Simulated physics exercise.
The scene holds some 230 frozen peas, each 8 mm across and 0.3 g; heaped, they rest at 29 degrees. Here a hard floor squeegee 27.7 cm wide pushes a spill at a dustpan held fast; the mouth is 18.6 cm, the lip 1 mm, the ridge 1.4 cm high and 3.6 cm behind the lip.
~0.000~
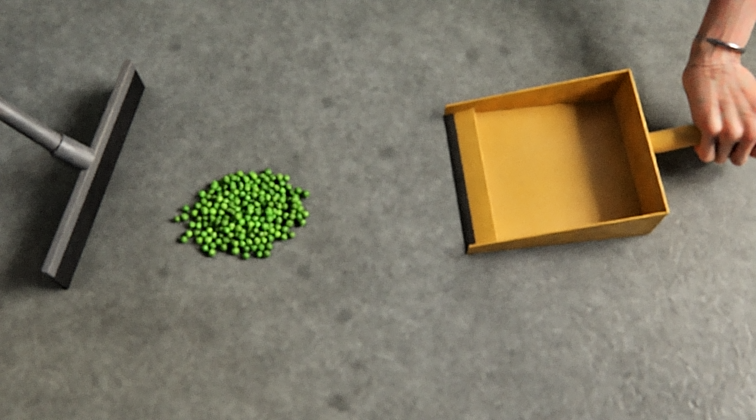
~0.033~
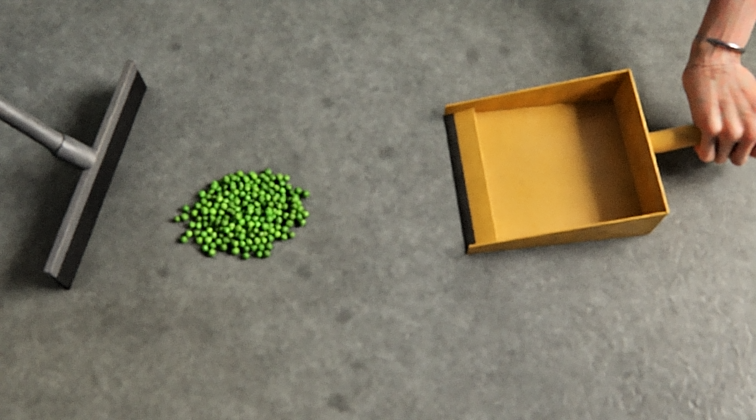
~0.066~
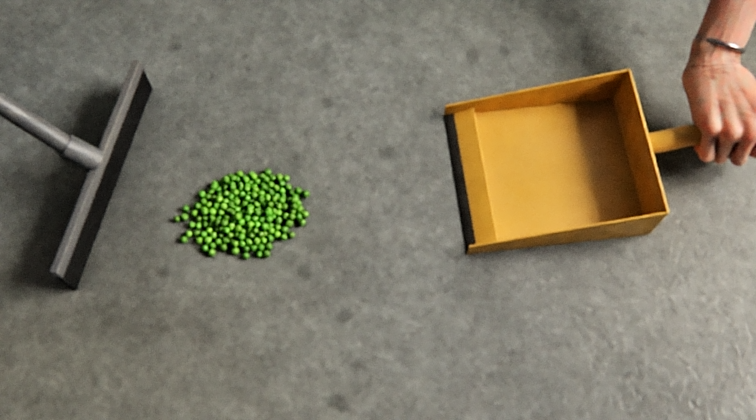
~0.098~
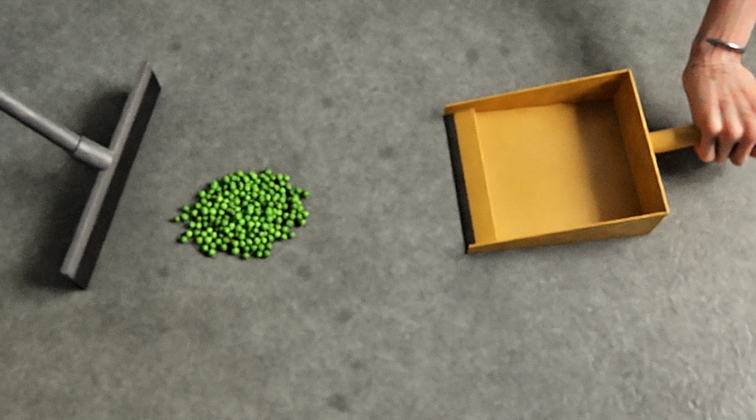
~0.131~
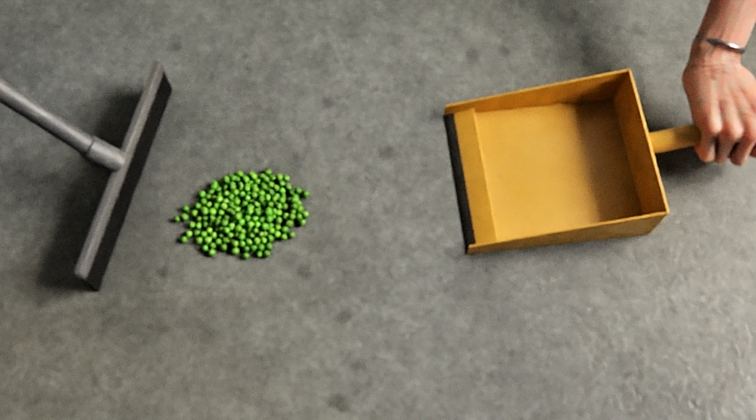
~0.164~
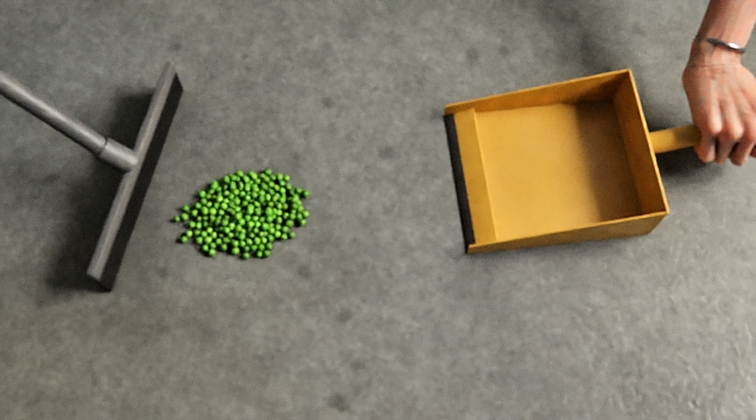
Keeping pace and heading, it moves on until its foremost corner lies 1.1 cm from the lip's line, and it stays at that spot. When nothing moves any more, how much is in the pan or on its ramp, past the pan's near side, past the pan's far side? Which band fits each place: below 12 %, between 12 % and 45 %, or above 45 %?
Bands: Pan below 12 %; near side between 12 % and 45 %; far side below 12 %.
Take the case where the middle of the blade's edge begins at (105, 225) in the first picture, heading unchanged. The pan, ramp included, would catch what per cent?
The pan and its ramp would take some 10 per cent.
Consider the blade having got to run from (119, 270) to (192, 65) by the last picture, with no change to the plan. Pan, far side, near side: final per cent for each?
Pan 15; far 0; near 35.
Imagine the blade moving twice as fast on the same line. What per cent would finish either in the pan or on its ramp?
Roughly 25 in a hundred.
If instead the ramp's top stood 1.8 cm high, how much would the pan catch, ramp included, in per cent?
That would give something like 5 per cent.
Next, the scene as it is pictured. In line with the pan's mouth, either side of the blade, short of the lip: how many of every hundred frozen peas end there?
Some 60 per cent of them end up there.
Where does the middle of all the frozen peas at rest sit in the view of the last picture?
About (444, 233).
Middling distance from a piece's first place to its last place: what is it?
The figure is about 24 cm.
Then, at 0.52 s, middle of the blade 22 cm from the lip; 0 % over the lip, far side 0 %, near side 10 %.
Then, at 0.76 s, middle of the blade 12 cm from the lip; 0 % over the lip, far side 0 %, near side 30 %.
After 1.10 s, middle of the blade 6 cm from the lip; 5 % over the lip, far side 0 %, near side 35 %.
At rest (1.5 s), pan 5 %, near side 35 %, far side 0 %, in front of the lip or behind the blade 60 %.
